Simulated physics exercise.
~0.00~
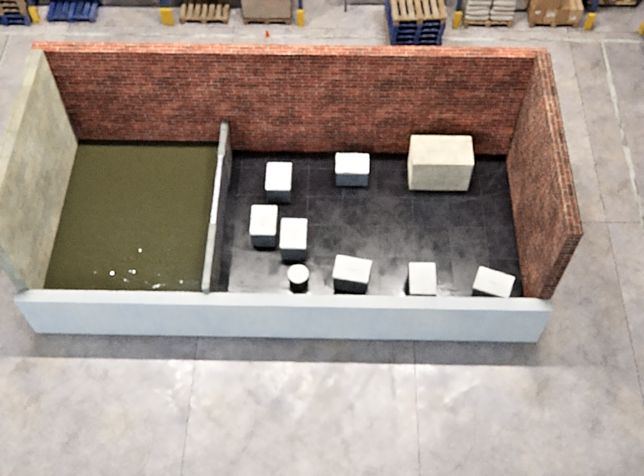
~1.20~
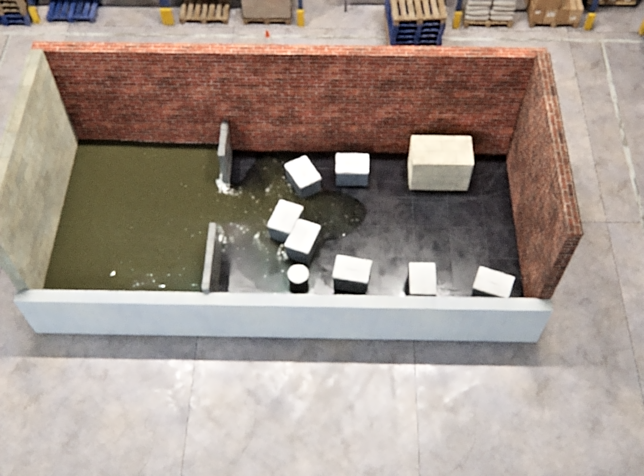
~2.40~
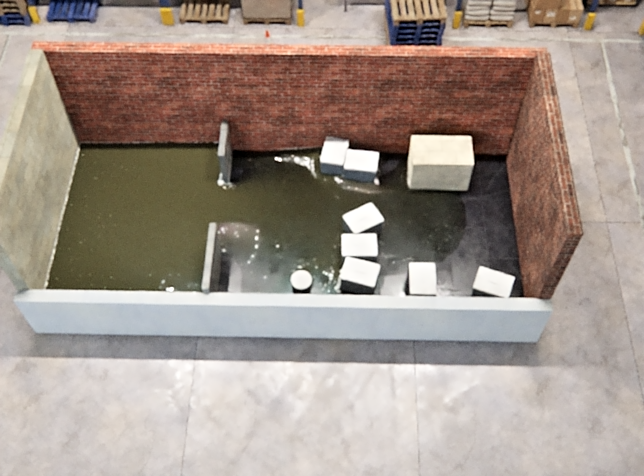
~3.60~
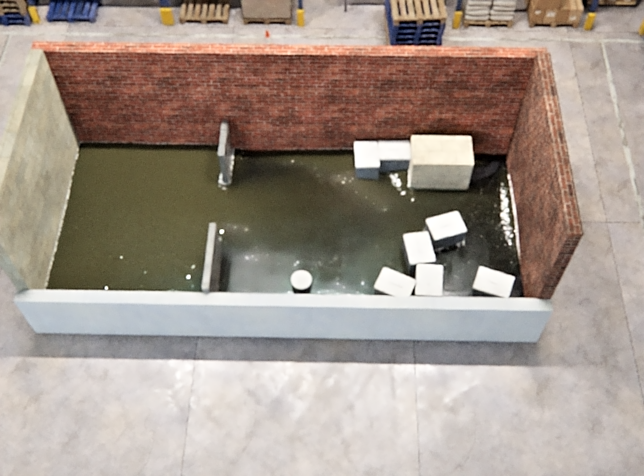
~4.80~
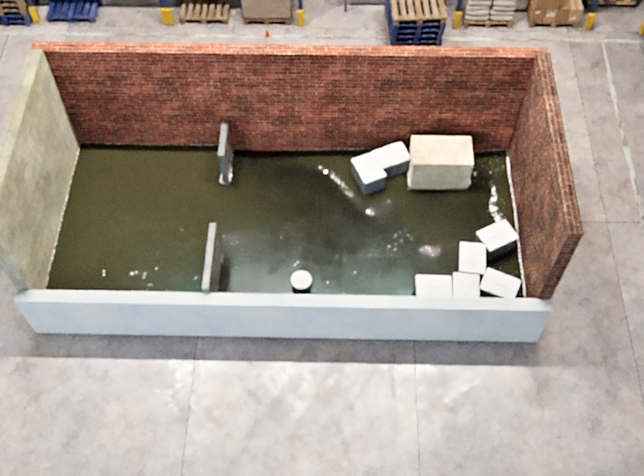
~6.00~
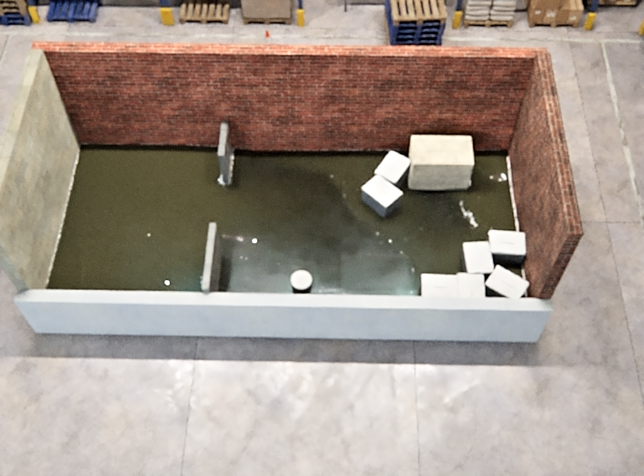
The footage shows murky water pouring through a gap in a partition inside a brick-walled enclosure, spreading across the dark floor and pushing pale blocks rightward. Some gather beside a larger box and others cluster in the near right corner, while a short round object stays in place.
